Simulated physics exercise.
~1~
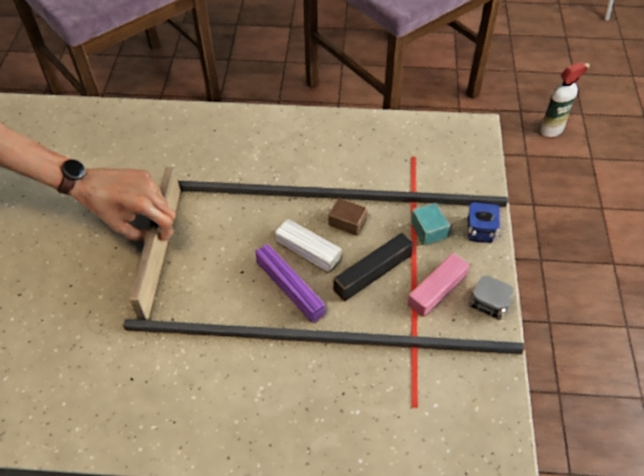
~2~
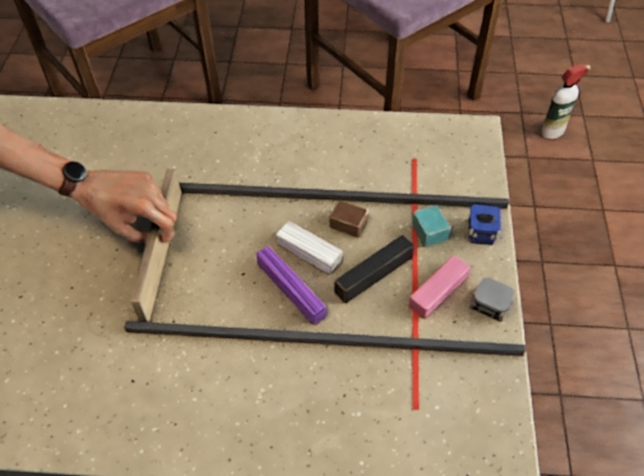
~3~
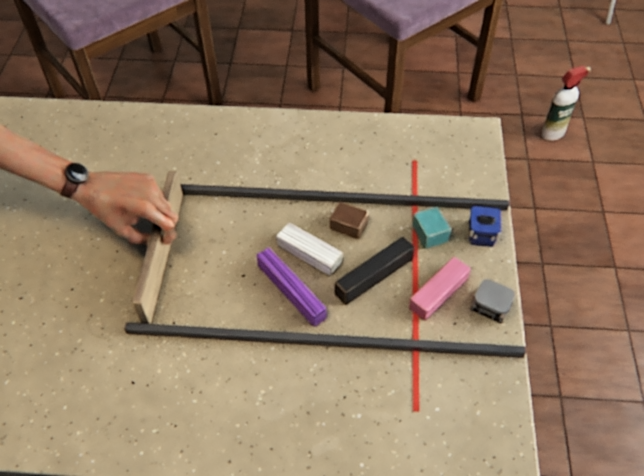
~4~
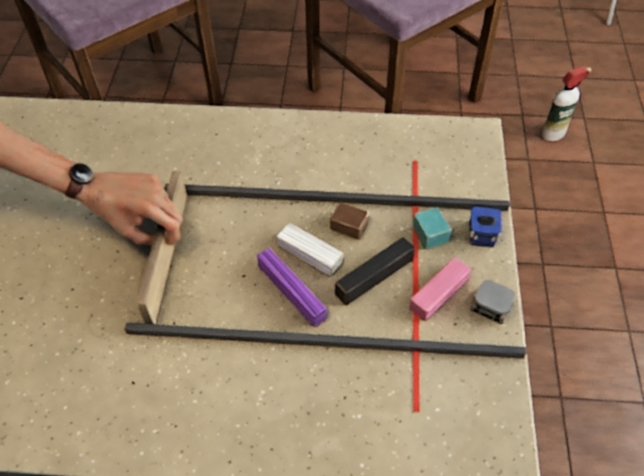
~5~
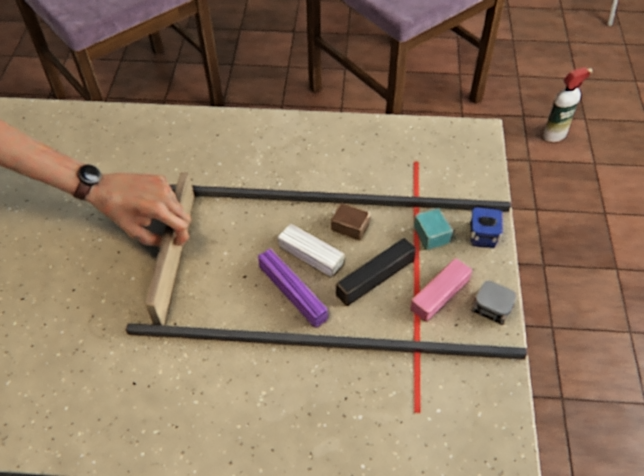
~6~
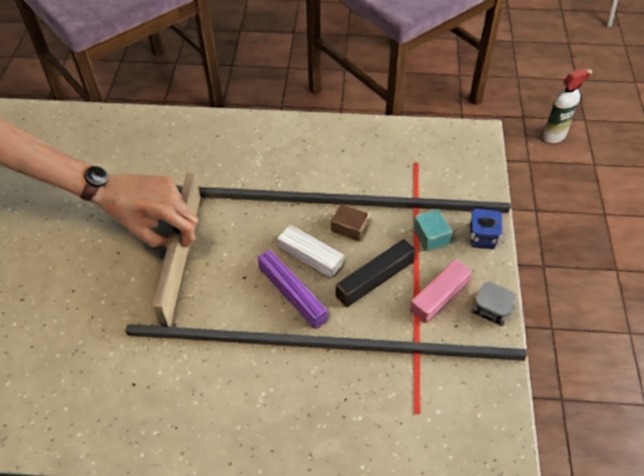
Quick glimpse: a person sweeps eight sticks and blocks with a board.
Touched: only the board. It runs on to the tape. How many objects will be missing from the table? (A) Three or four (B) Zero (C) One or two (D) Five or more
B, zero.
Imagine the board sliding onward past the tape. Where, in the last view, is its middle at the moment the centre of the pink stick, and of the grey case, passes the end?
Approx. (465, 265) / approx. (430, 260) for the other.
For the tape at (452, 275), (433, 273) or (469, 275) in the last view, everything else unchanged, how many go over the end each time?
Counts per try: 2; 0; 3.
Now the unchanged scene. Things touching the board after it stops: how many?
3 in contact.
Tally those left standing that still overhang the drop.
I get 1.
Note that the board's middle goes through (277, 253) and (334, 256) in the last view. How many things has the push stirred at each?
Counting first: 2, next 4.
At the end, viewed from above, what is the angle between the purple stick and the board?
About 0 degrees.
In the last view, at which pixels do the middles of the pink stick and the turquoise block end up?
They finish at roughly (481, 301) and (462, 235) respectively.
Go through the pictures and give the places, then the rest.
In the first frame, grey case (492, 297); blue case (483, 223); pink stick (439, 284); board (157, 241); tape (414, 267).
In the second frame, blue case (484, 225); turquoise block (431, 226).
In the third frame, pink stick (440, 288); board (160, 244).
In the fourth frame, grey case (493, 302); black stick (375, 270).
In the fifth frame, blue case (486, 228); purple stick (292, 287).
In the sixth frame, grey case (494, 304); blue case (485, 229); pink stick (441, 291); board (179, 247); tape (417, 272).
Early on, none off yet; grey case at rest near (494, 304); blue case at rest near (485, 229); pink stick at rest near (441, 291).
A while later, none off yet; grey case at rest near (494, 304); blue case at rest near (485, 229); pink stick travelled a little near (453, 295).
Finally, the number that fall off is zero.
